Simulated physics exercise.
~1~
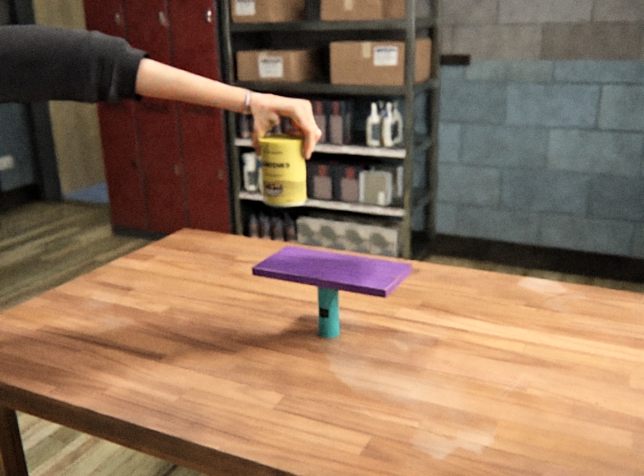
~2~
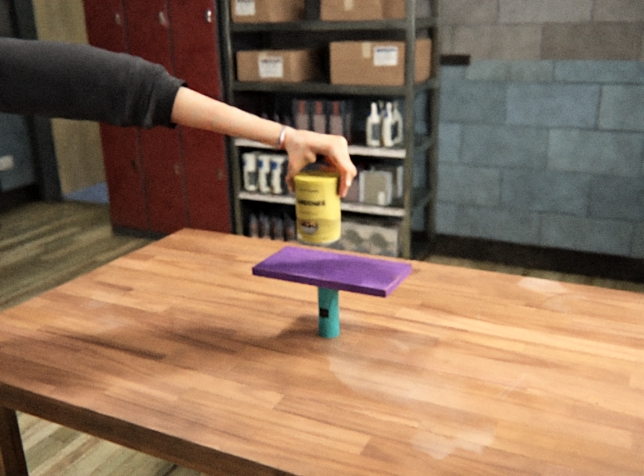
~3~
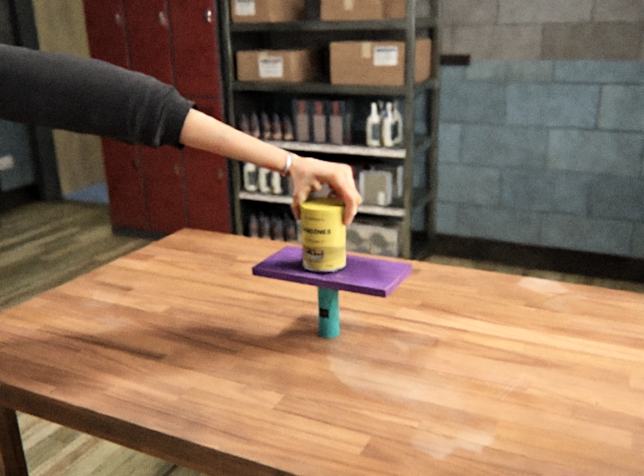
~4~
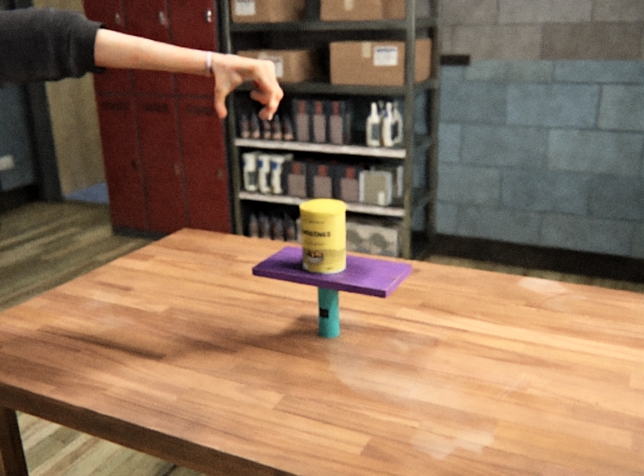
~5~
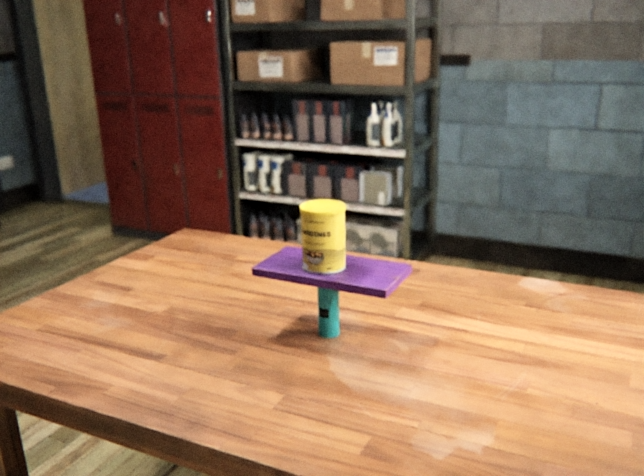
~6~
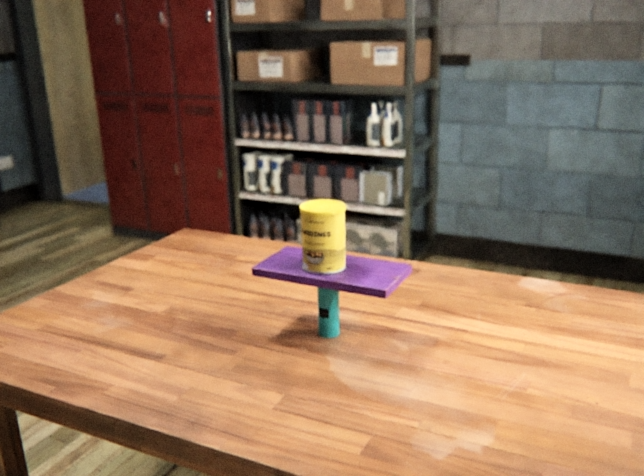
A purple board balances on a slim turquoise shaker near the middle of a wooden table, seen from slightly above by a still camera, with red lockers, a loaded shelf and a blue-grey block wall behind. From the left, a hand in a dark sleeve holds a yellow tin upright above the board. The hand carries the tin right and down, then lowers it onto the board, just left of its centre. The fingers let go, and the hand draws back up and to the left until it is out of view. The tin, board and shaker all stay in place, and the stack holds.
